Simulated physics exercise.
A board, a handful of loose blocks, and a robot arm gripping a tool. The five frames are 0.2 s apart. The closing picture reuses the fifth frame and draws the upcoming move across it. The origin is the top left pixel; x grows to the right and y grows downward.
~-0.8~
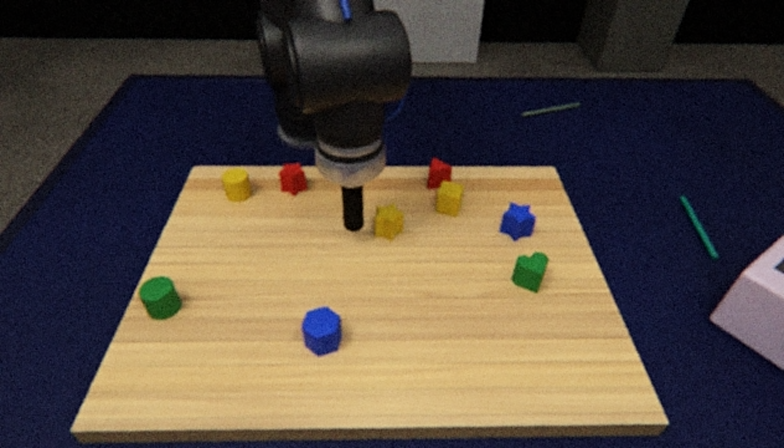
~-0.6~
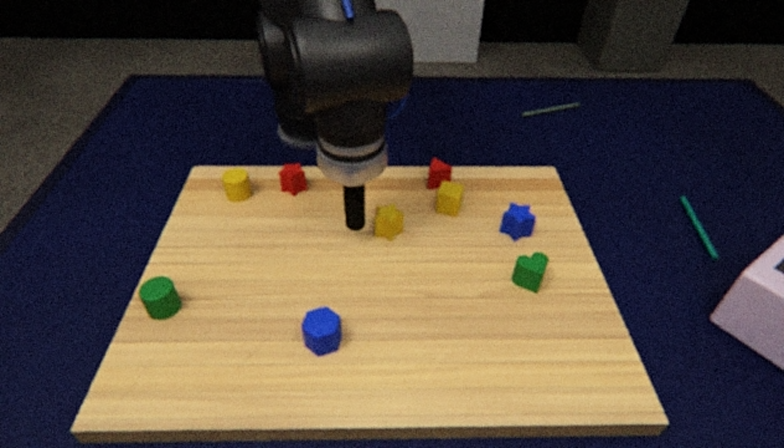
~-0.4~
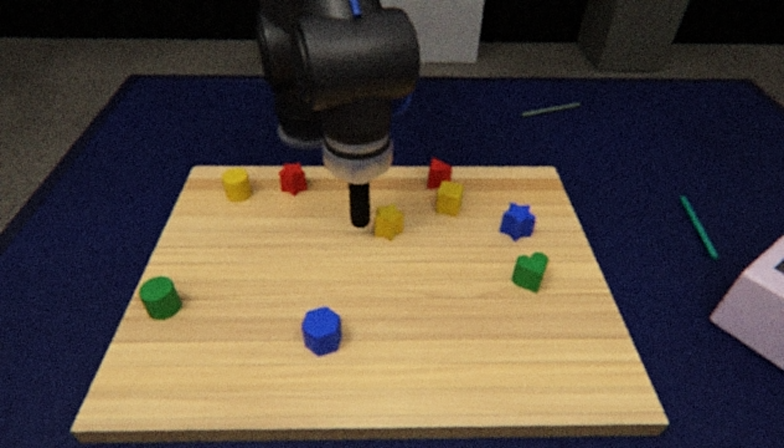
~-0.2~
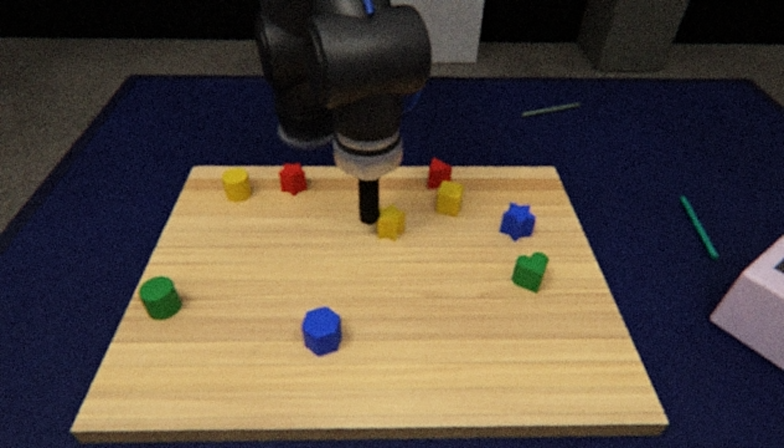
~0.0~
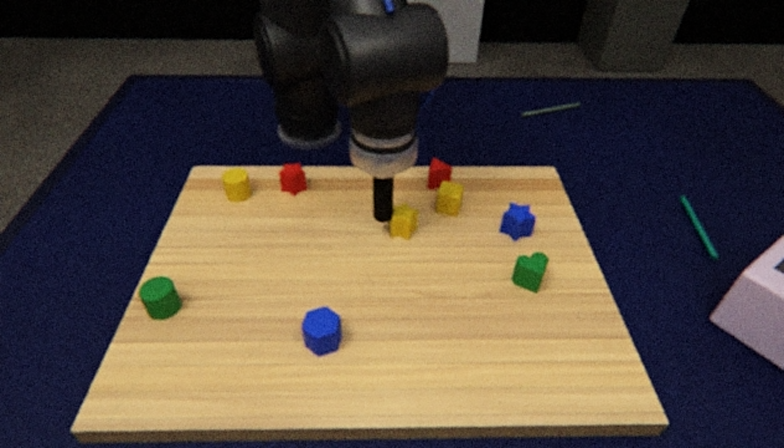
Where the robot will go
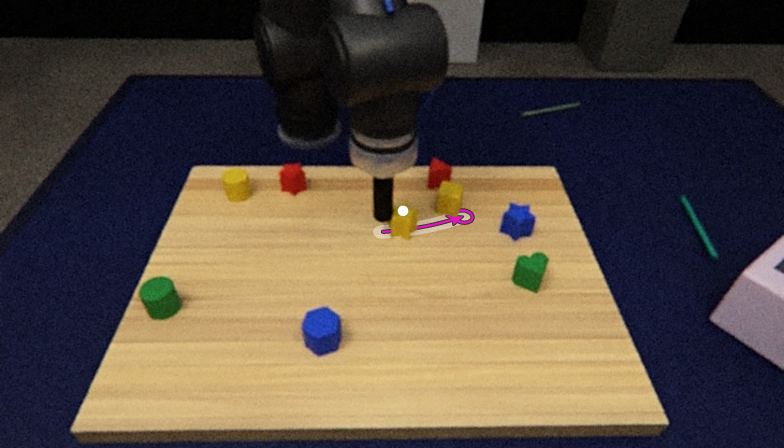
On a wooden board scattered with small colored blocks, a robot arm holding a dark tool moved slowly to the right, then nudged a yellow block slightly rightward while the other blocks stayed still.
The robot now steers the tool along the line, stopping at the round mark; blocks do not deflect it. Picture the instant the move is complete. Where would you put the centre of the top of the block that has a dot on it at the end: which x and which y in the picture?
It should be at (485, 203) by then.
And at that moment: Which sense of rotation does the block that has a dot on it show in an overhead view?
From overhead, the rotation is clockwise.
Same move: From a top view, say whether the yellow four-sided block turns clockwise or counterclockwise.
Seen from overhead, it turns anticlockwise.
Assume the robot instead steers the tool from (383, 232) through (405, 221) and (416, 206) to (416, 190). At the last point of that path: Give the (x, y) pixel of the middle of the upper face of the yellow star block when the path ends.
My best guess is (428, 205).
The drawn path runs from (383, 232) over (425, 226) to (463, 216); the dot is on the yellow star block.
On the path given first. One third of the way, tool at (412, 214); yellow star block at (432, 208).
Two thirds of the way, tool at (440, 209); yellow star block at (460, 205); yellow four-sided block at (454, 188), turned 20° anticlockwise.
At the end, tool at (465, 202); yellow star block at (485, 203), turned 35° clockwise; yellow four-sided block at (457, 185), turned 40° anticlockwise; blue star block not moved.
